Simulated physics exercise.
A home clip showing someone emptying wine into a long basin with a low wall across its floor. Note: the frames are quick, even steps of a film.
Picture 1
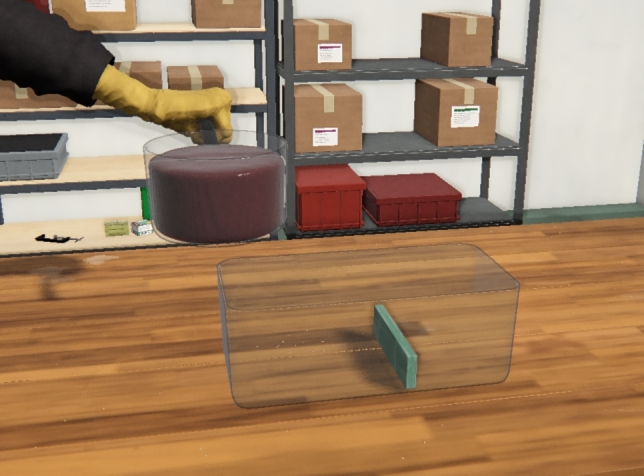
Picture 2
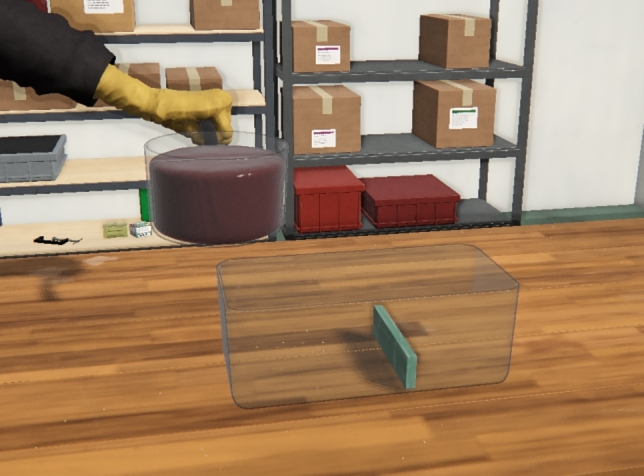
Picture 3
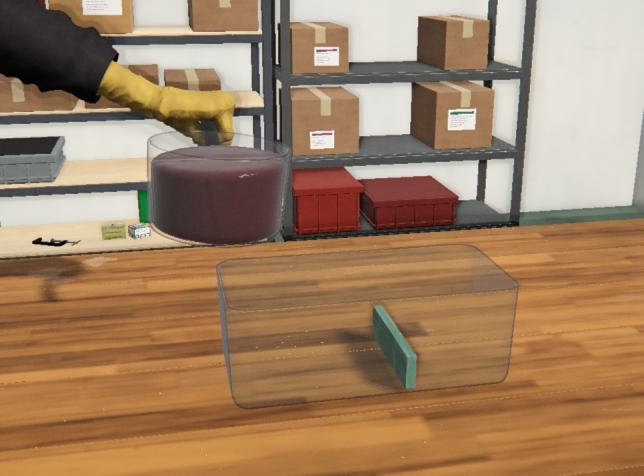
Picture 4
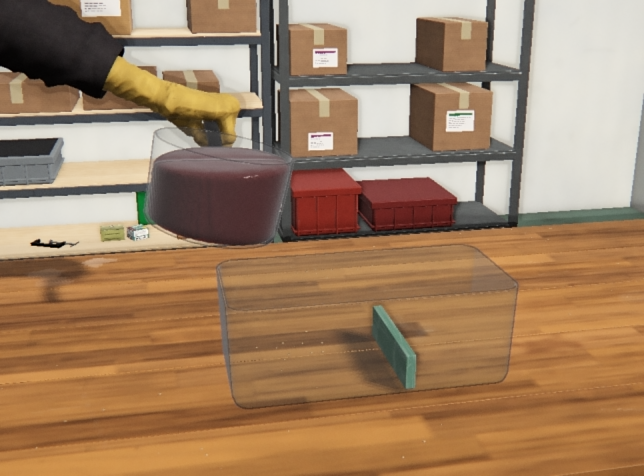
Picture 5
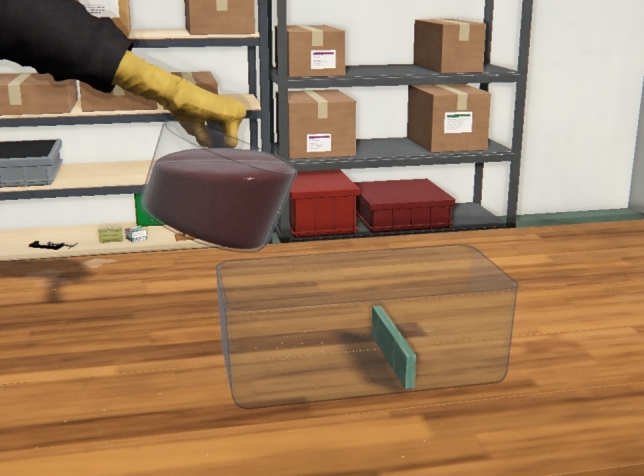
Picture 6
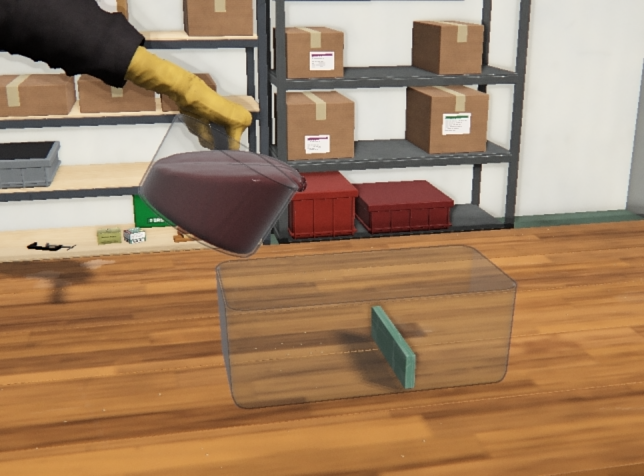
A yellow-gloved hand gradually tilts a clear container of dark wine to the right above a clear basin.
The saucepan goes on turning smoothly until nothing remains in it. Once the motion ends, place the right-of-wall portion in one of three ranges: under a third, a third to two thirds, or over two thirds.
It falls in the range under a third.
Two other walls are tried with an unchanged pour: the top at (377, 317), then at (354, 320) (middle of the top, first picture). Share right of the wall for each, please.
Around 5 percent in try one and around 20 percent in try two.
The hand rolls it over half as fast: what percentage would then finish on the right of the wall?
Roughly 10 percent.
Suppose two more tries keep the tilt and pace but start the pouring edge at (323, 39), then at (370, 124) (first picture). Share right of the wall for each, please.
Near 40 per cent for the first start, near 50 per cent for the second.
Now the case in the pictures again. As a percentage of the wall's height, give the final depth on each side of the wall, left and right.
About 80 left, about 30 right.
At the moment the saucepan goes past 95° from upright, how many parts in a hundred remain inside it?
Roughly 35 percent.
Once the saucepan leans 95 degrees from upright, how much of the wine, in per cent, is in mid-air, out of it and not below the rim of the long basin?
Roughly 30 in a hundred.
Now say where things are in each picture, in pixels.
In the first frame, tilt 0°; pouring edge (285, 143); surface from (148, 161) to (282, 155); the long basin's rim runs from (222, 286) to (497, 265); the wall's top is at (394, 330).
In the second frame, tilt 1°; pouring edge (286, 145); surface from (149, 161) to (283, 156).
In the third frame, tilt 6°; pouring edge (289, 151); surface from (150, 160) to (285, 158).
In the fourth frame, tilt 13°; pouring edge (292, 159); surface from (152, 161) to (288, 159).
In the fifth frame, tilt 22°; pouring edge (294, 171); surface from (153, 164) to (293, 167); 1 per cent is over the edge.
In the sixth frame, tilt 33°; pouring edge (295, 186); surface from (149, 168) to (290, 176); 4 per cent is over the edge.
A moment on, the saucepan is tipped on its side and 35 per cent is still to pour, 36 is left of the wall and 0 right of it.
Next, the saucepan is tipped right over and 6 per cent is still to pour, 75 is left of the wall and 5 right of it.
Then the saucepan is tipped right over and 0 per cent is still to pour, 79 is left of the wall and 17 right of it.
Later the saucepan is tipped right over and 0 per cent is still to pour, 78 is left of the wall and 18 right of it.
Finally, 77 per cent lies left of the wall, 20 right of it and 4 outside.
